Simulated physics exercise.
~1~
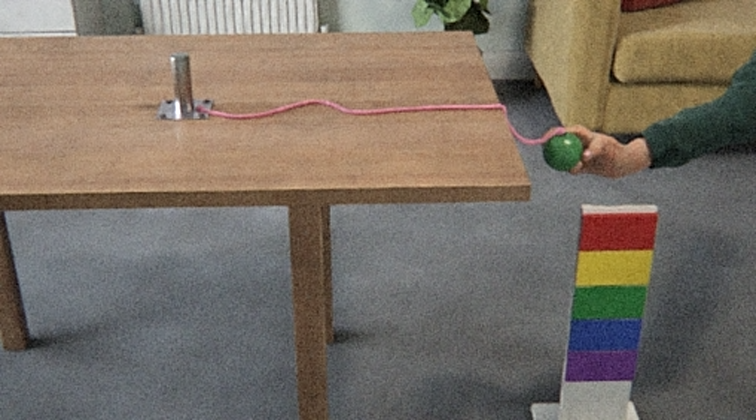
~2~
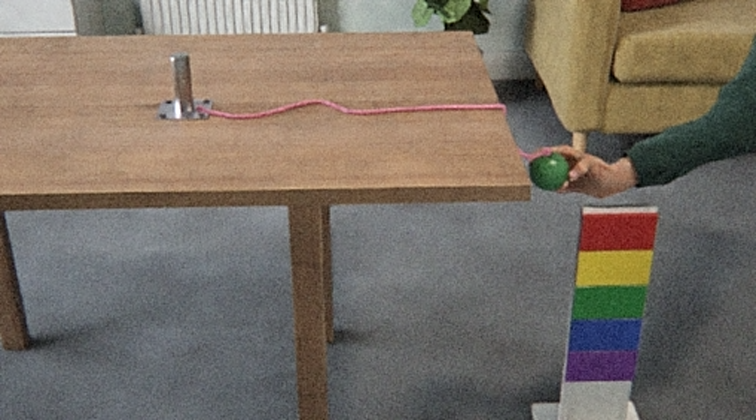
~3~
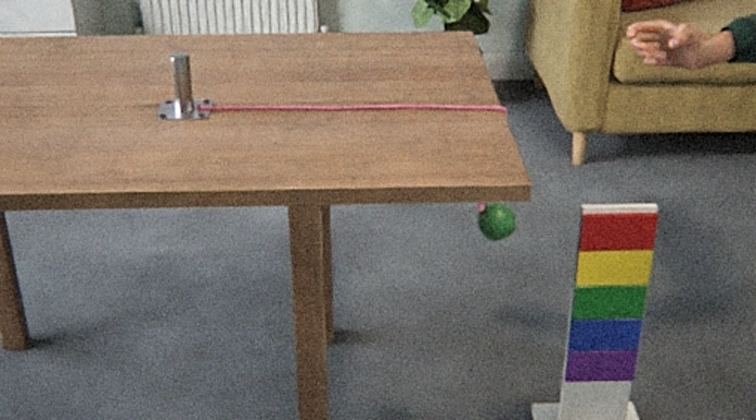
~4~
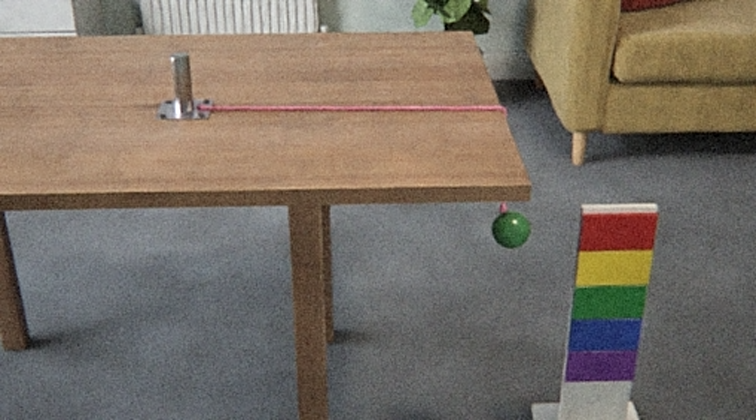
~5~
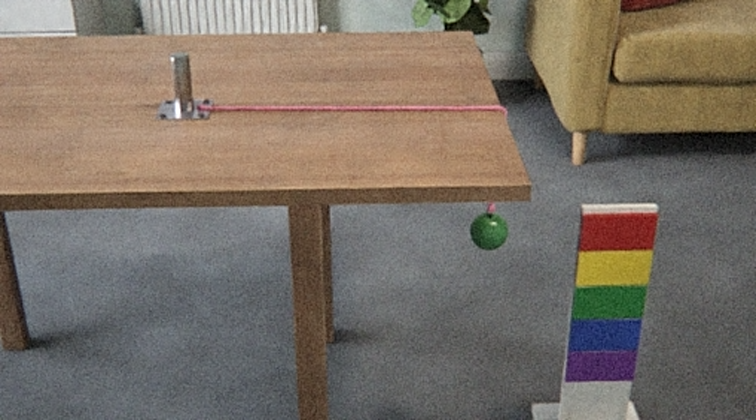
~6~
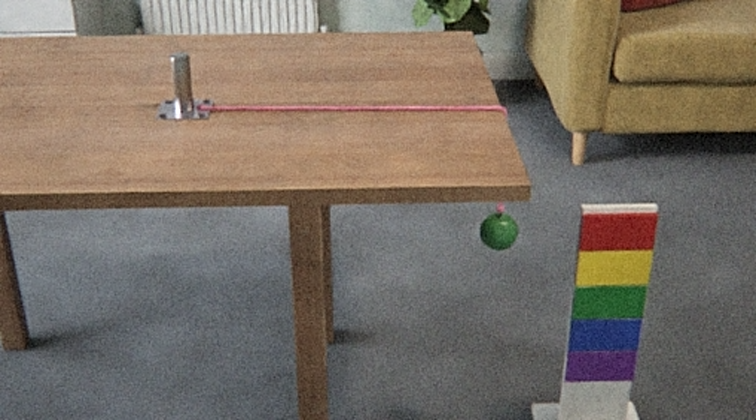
To begin with, a hand holds a green, apple-like ball just off the right end of a wooden table, with a slack pink cord running back to a metal post. A board striped red, yellow, green, blue and purple stands to the right. The hand moves the ball left and slightly down, then lets go and draws back. The ball drops below the table edge, and the cord pulls straight across the tabletop. It sways gently right, then left, then slightly right again. At the end it hangs with its middle level with the red band.
